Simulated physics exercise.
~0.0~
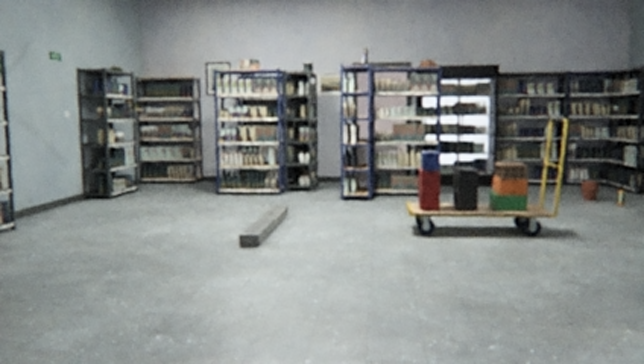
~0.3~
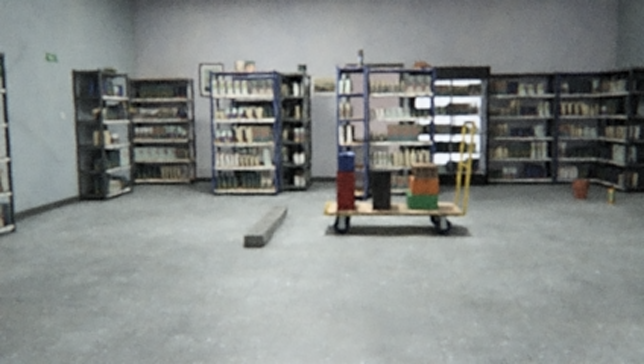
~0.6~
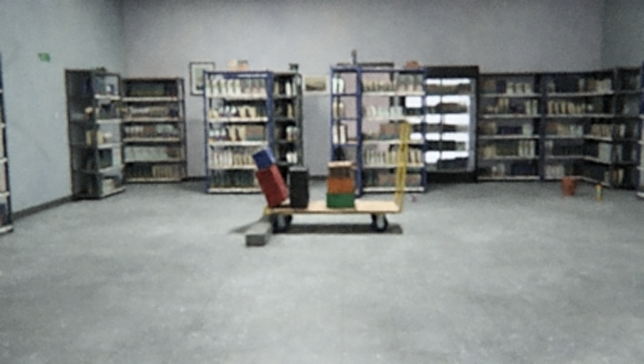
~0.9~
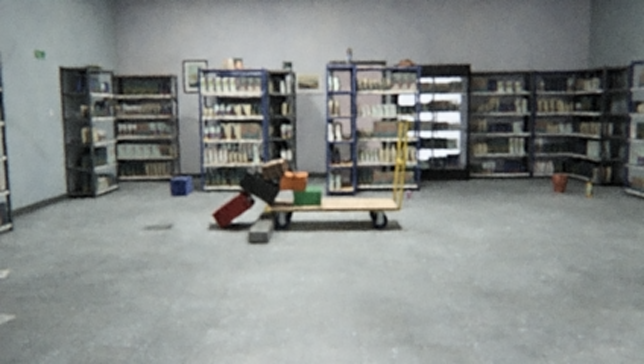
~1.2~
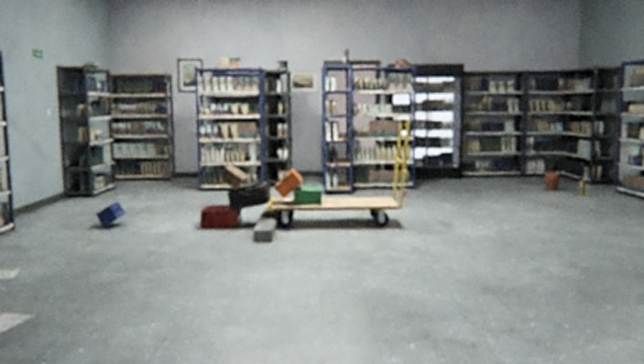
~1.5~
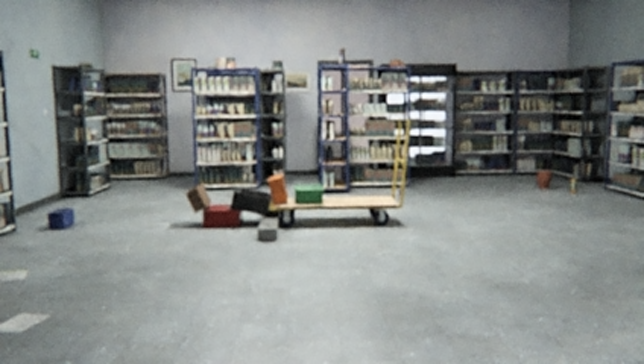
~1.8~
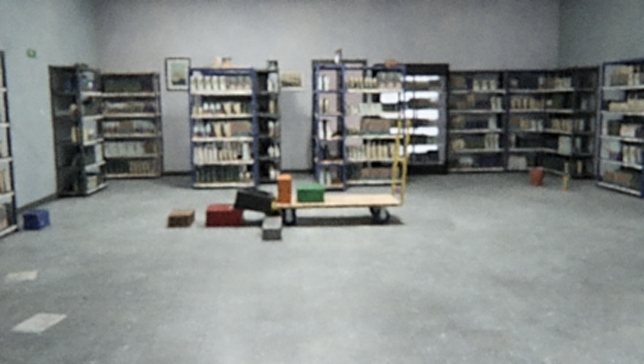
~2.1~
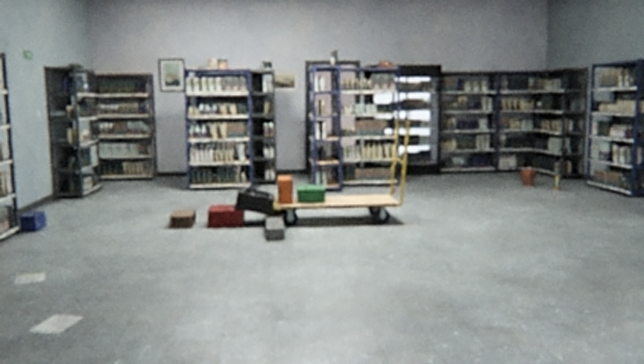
In a room lined with bookshelves, a loaded trolley rolled left until it stopped at a beam on the floor, and its boxes toppled forward, four ending up off the front while the green and orange ones stayed on the deck.
